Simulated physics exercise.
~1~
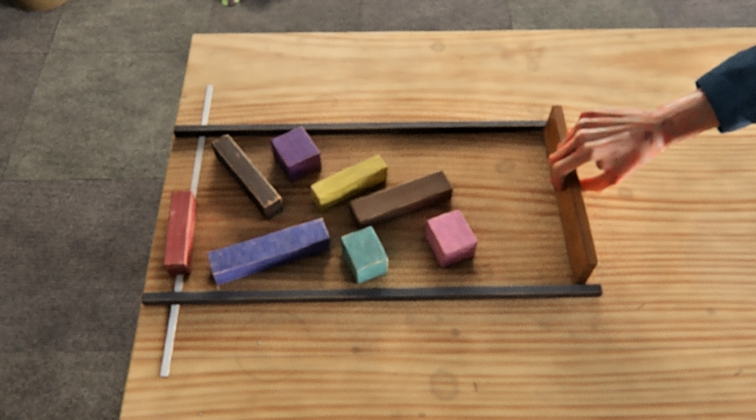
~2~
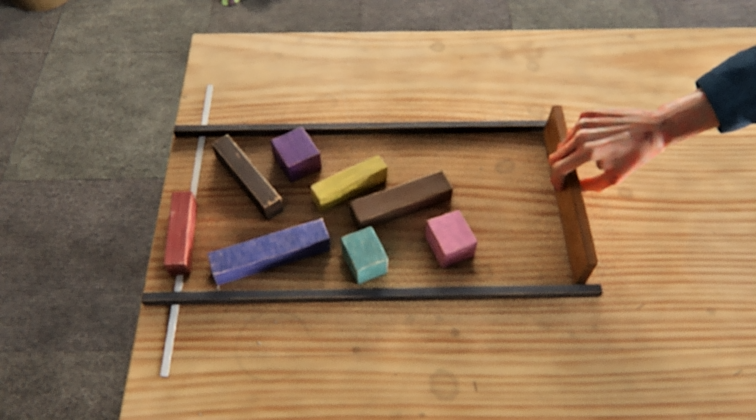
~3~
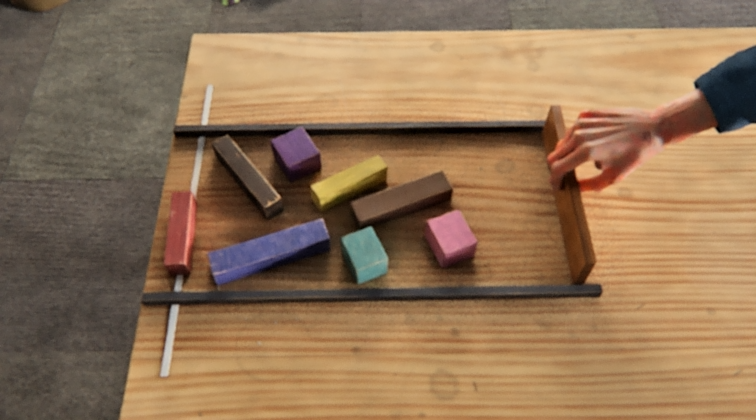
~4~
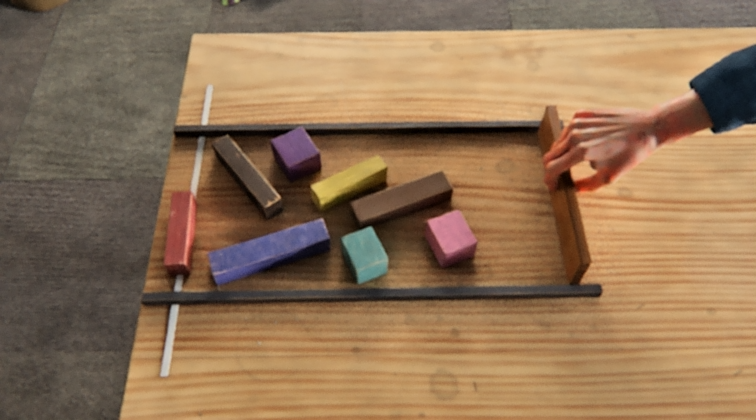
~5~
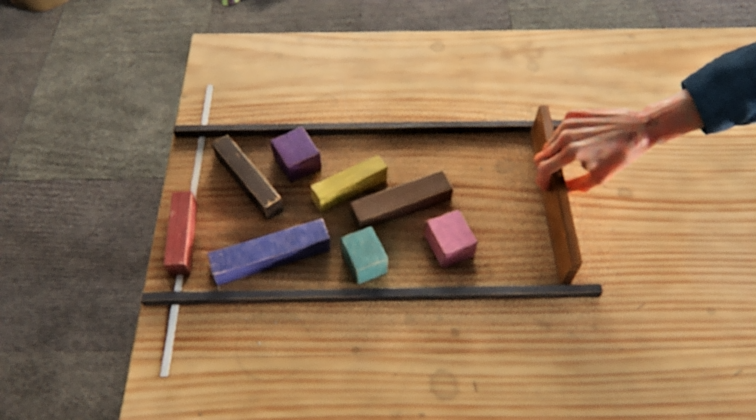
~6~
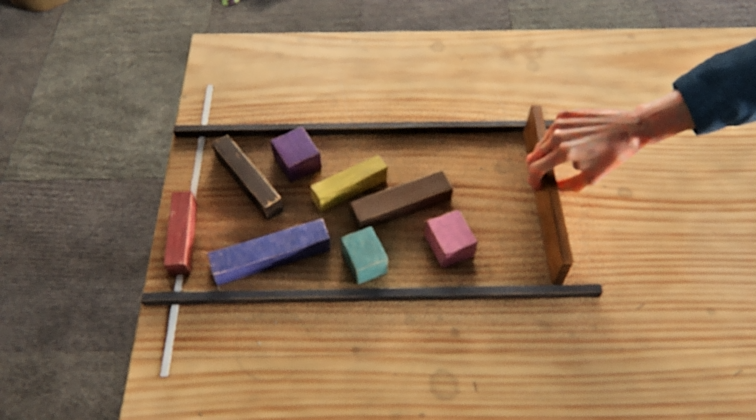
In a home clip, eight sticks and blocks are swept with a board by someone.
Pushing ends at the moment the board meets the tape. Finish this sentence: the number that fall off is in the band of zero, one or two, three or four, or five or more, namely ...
Namely five or more.
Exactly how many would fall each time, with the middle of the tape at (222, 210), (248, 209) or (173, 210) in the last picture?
The counts come to 3, then 2, then 8.
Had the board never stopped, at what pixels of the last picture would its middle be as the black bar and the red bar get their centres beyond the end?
Its middle is about (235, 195) and about (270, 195).
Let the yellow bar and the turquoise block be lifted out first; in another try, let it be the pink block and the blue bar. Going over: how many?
4 in the first case, 5 in the second.
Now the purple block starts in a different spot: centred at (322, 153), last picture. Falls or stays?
Here the purple block stays aboard.
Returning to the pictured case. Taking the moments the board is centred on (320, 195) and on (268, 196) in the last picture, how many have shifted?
At first I count 8, and then 8.
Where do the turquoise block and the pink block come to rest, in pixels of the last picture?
Final positions - turquoise block around (155, 274), pink block around (164, 241).
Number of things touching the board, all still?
The count in contact is 2.
Soon after, none off yet; red bar at rest near (178, 232); black bar at rest near (247, 177); blue bar moved a little near (243, 260).
At rest, the number that fall off is five or more; fallen, brown stick, yellow bar, purple block, blue bar, black bar and red bar.
